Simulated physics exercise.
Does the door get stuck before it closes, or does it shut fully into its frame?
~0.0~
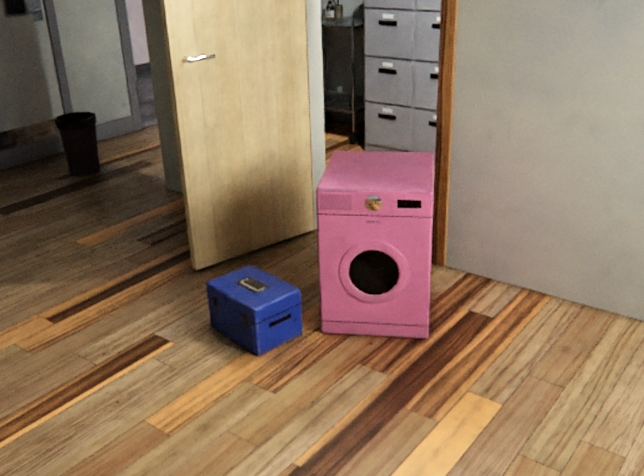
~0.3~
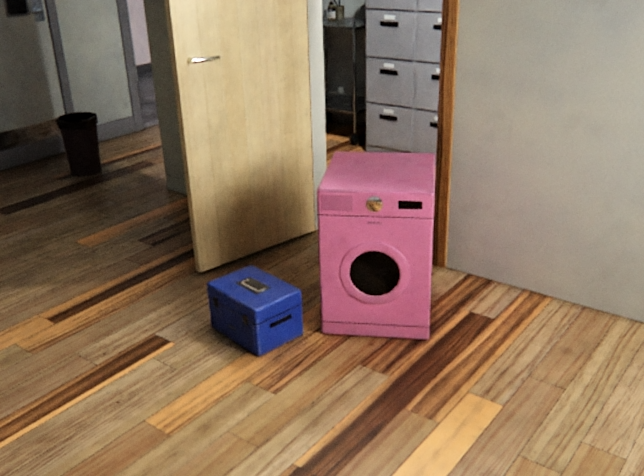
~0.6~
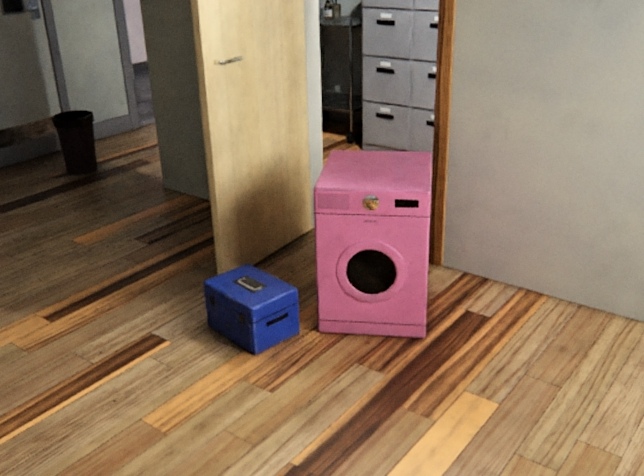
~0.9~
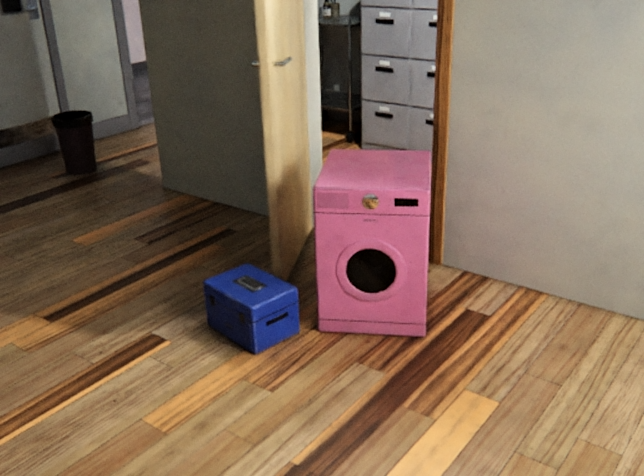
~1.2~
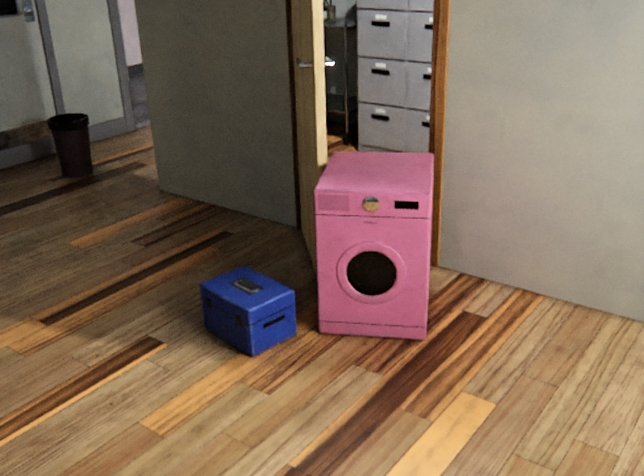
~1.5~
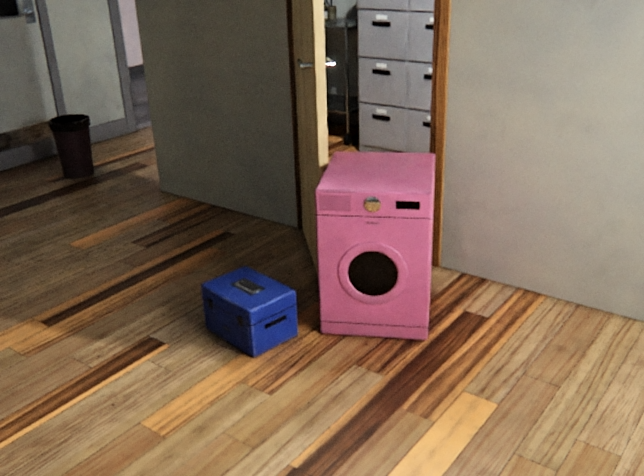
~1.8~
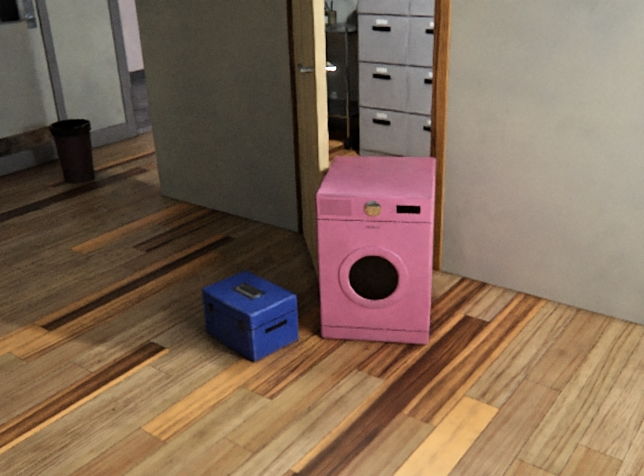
The door gets stuck before it closes. It stops partway beside the pink washing machine and stays ajar.
